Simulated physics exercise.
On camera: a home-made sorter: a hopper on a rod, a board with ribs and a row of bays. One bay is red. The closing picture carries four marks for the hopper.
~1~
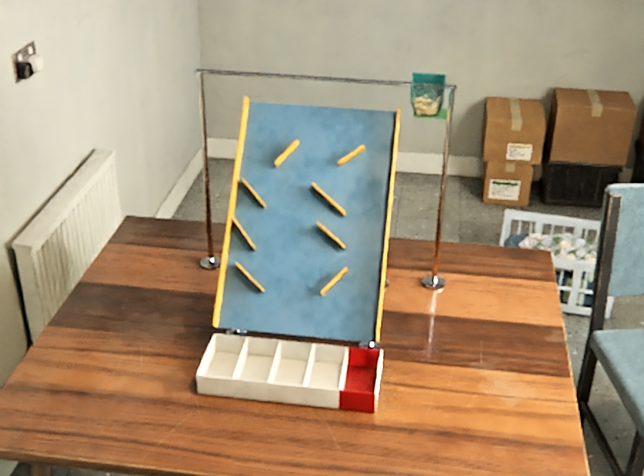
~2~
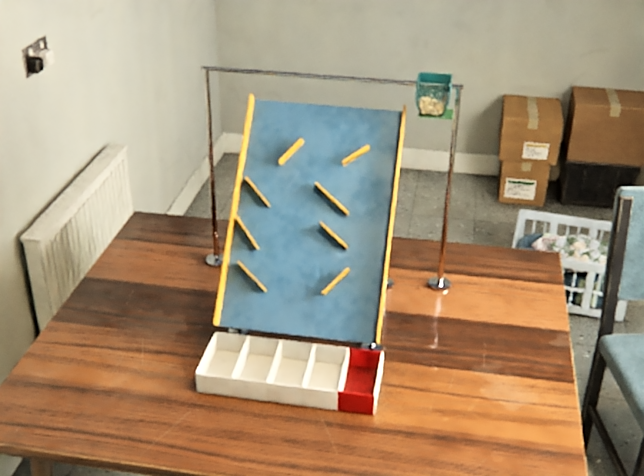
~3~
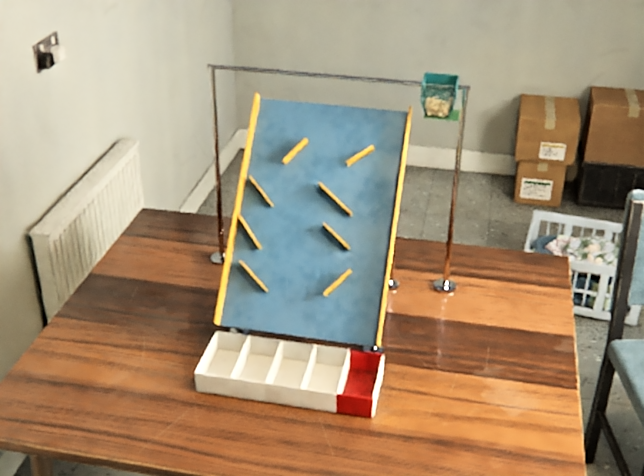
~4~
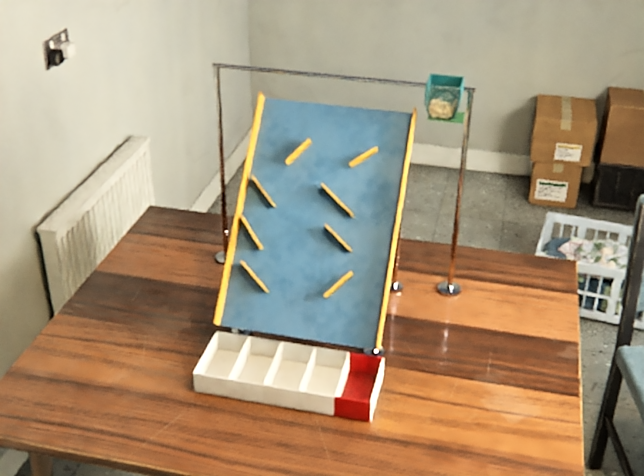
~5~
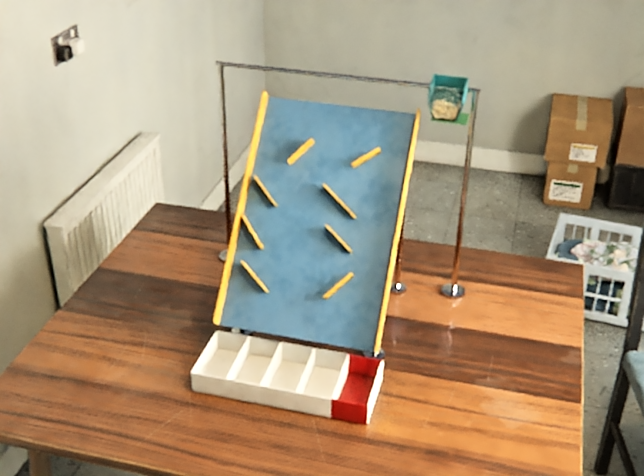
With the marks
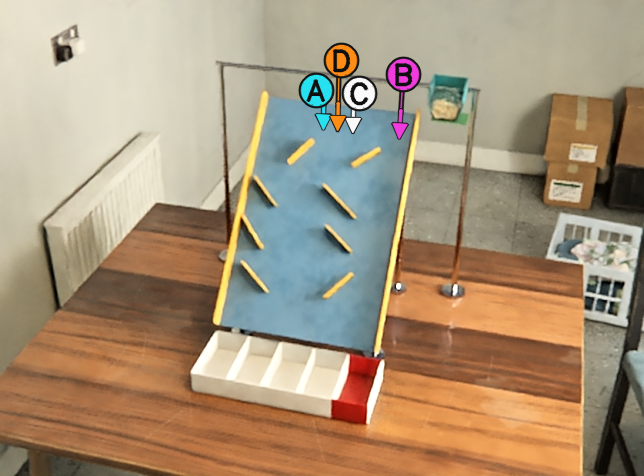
The clip opens on a blue ribbed board leaning above a row of white bays with a red one at the right, a small green hopper of pale contents on the rod behind. The view shifts gently around the table, and the background boxes slide rightward, while nothing on the sorter itself visibly moves.
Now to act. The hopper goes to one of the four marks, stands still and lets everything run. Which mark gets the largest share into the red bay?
The answer is mark B.
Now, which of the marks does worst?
That would be A.
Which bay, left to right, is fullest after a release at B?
It is the fifth one.
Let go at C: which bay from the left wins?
The fifth from the left.
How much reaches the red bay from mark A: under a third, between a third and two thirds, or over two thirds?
Under a third.
On the marked copy, mark A meets the board at (323, 124); mark B meets the board at (399, 133); mark C meets the board at (352, 127); mark D meets the board at (337, 125).
With A, close to a quarter in the red bay, close to half in other bays, a small share held on the board, a small share outside the box.
With B, the bulk in the red bay, a small share in other bays, only a few held on the board, a small share outside the box.
With C, close to a third in the red bay, close to a quarter in other bays, close to a third held on the board, only a few outside the box.
With D, close to a third in the red bay, close to half in other bays, a small share held on the board, a small share outside the box.
